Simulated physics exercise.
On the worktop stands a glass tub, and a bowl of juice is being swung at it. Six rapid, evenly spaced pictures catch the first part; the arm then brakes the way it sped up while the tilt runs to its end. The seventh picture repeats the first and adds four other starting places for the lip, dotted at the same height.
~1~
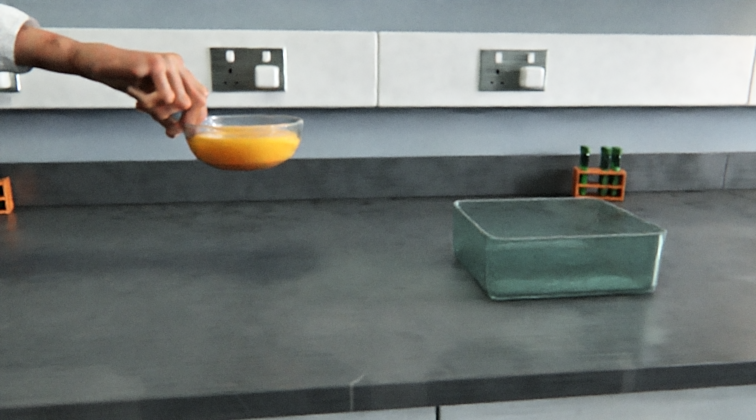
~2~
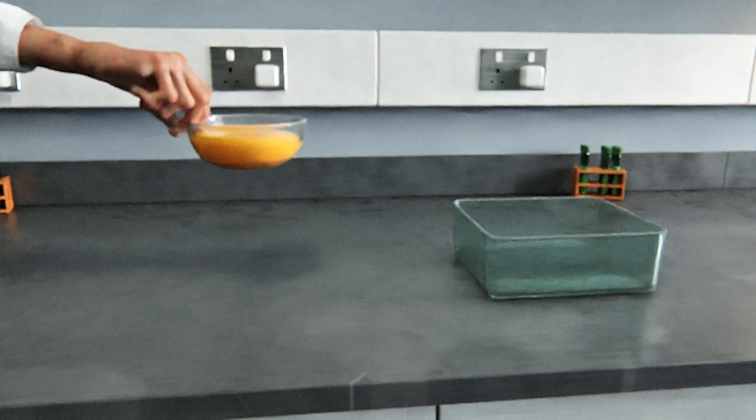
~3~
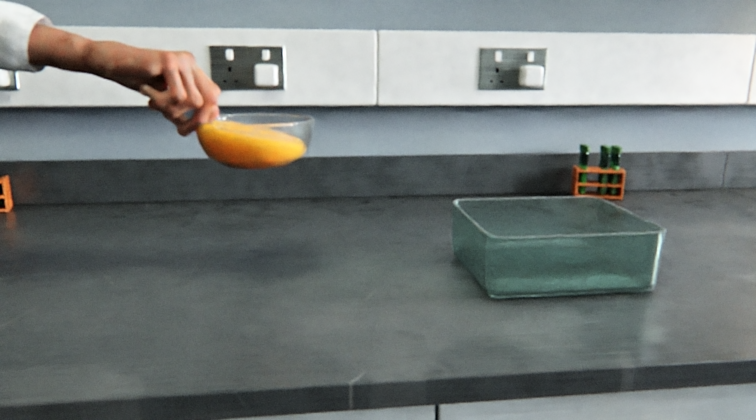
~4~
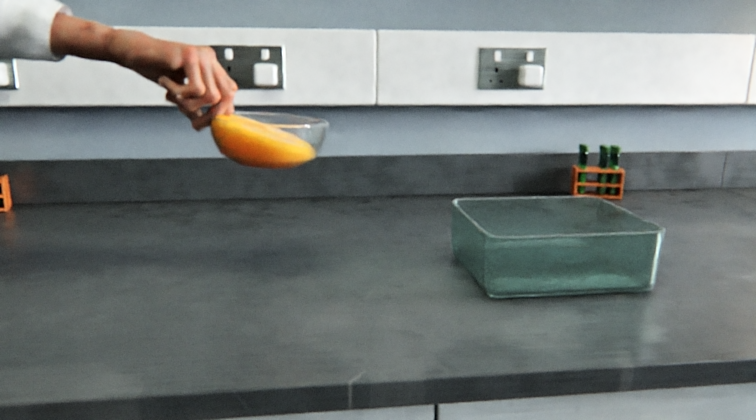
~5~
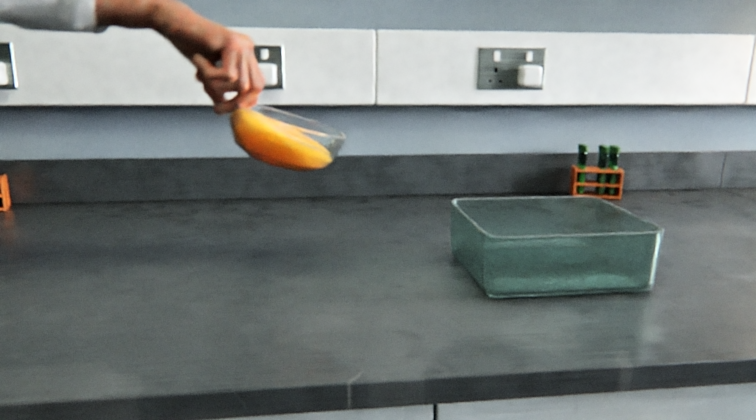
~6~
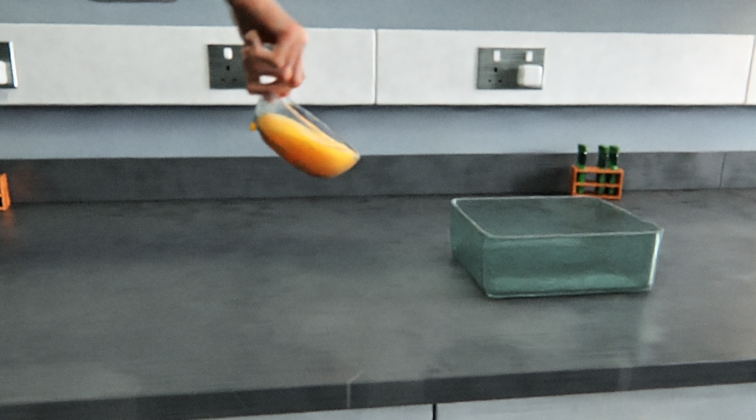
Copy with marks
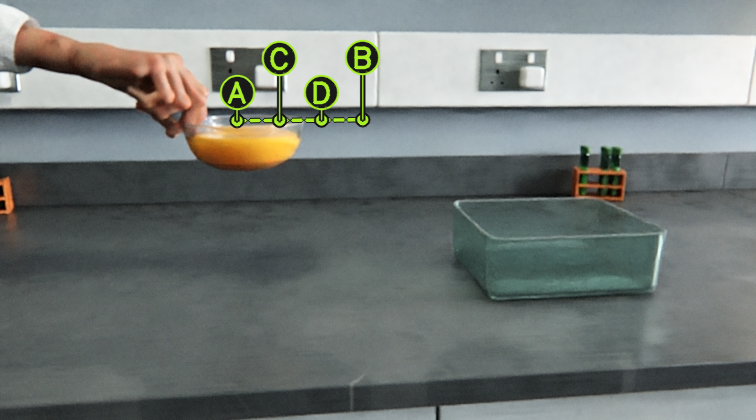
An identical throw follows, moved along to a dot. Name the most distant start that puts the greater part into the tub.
I would pick spot B.
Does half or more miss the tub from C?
Yes.
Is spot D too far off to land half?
Yes, it does.
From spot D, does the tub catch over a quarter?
No, it does not.
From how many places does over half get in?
One of the four.
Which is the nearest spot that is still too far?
That is spot D.
On the marked copy, A at (237, 120); B at (362, 119); C at (279, 120); D at (321, 120).
For spot A, about 0 % lands in the tub, 100 % falls short.
For spot B, about 69 % lands in the tub, 19 % falls short and 12 % goes beside or beyond.
For spot C, about 0 % lands in the tub, 98 % falls short.
For spot D, about 11 % lands in the tub, 85 % falls short and 4 % goes beside or beyond.
